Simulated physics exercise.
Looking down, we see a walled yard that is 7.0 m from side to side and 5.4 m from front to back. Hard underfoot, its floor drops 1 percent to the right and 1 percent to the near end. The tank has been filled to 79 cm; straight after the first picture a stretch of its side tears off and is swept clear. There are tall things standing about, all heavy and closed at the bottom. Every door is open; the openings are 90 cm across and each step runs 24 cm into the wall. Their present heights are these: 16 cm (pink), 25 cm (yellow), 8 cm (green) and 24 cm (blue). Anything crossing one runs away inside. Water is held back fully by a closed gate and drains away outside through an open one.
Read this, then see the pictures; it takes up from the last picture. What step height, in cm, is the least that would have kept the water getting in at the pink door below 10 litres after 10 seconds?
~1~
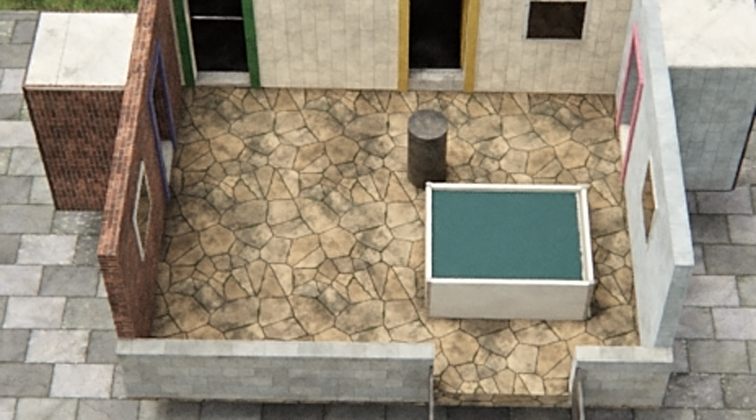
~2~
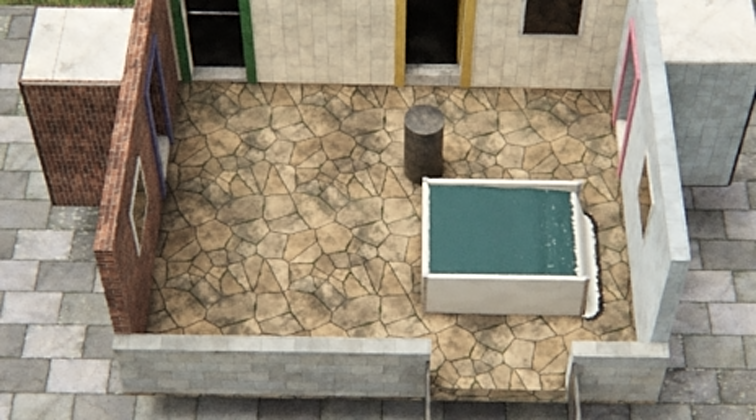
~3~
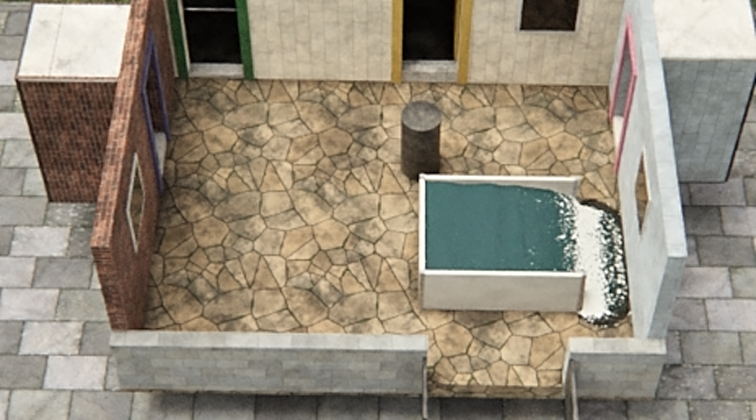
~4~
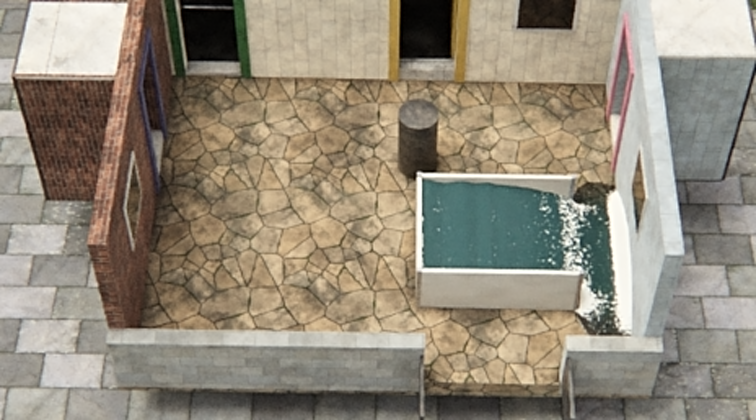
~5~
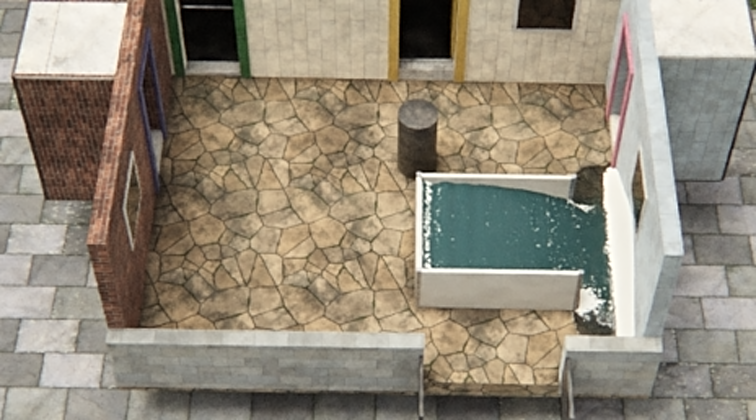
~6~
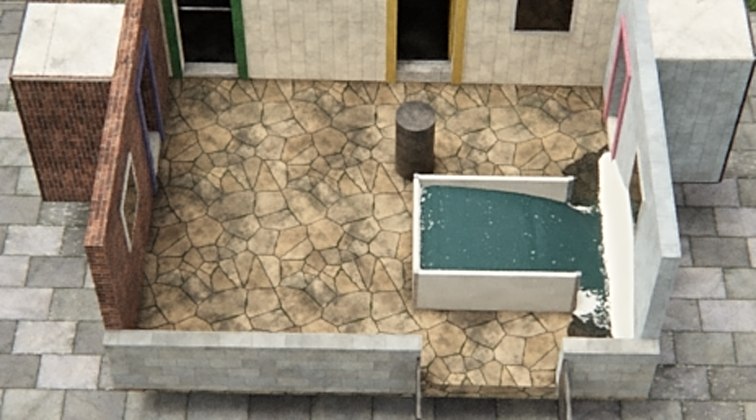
The least height is about 11.5 cm.
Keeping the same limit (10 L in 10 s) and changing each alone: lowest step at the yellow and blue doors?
Roughly 6.0 cm for the yellow door and roughly 10.0 cm for the blue door.
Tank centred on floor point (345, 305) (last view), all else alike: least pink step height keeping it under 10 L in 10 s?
Close to 14.5 cm would do it.
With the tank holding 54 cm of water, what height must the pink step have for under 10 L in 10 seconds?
Roughly 7.5 centimetres would do it.
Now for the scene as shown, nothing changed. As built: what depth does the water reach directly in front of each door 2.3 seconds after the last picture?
Depths in cm - pink: 10, yellow: 11, green: 0, blue: 0.
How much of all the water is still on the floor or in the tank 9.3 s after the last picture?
Share still there: Approx. 88 percent.
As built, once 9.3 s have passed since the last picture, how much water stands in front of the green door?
5.5 cm.
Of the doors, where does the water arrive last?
Last: Blue.
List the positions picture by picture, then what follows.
Still water, 79 cm deep, in the tank at (508, 236); the pink door at (629, 110) is dry, in the first picture.
Water pours out at (578, 252) and has run 0.3 m, to (599, 308); about 6 cm deep outside, 79 cm at the back, in the second picture.
The gap is at (574, 251), the front 0.8 m out at (628, 295); the back of the tank holds 79 cm, in the third picture.
The front is at a hidden place, 0.9 m from the gap at (571, 251); 1.8 m2 of floor is wet, 77 cm left at the back, in the fourth picture.
The front is at (612, 167), 1.2 m from the gap at (570, 251); 2.2 m2 of floor is wet, 68 cm left at the back, in the fifth picture.
Water pours out at (568, 254) and has run 1.5 m, to (608, 151); about 29 cm deep outside, 67 cm at the back; the pink door at (617, 102), 2.4 m from the gap, is still 0.1 m from the nearest water, in the sixth picture.
Then, 0.7 s after the last picture water covers 20 % of the floor, deepest (65 cm) near (620, 362); 13 cm at the pink door, 0 litres in over its 16 cm step.
Then, 2.3 s after the last picture water covers 50 % of the floor, deepest (34 cm) near (621, 373); 10 cm at the pink door, 1 litre in over its 16 cm step.
Then, 9.3 s after the last picture water covers 95 % of the floor, deepest (14 cm) near (402, 368); 8 cm at the pink door, 1 litre in over its 16 cm step.
At the pink door as built, the water peaked near 15 cm, 1.1 s after the last picture.
Run again over the same 10 s with other heights there, 19 litres in over 10 cm, 4 litres over 13.5 cm. The limit of 10 litres is kept from about 11.5 cm up.
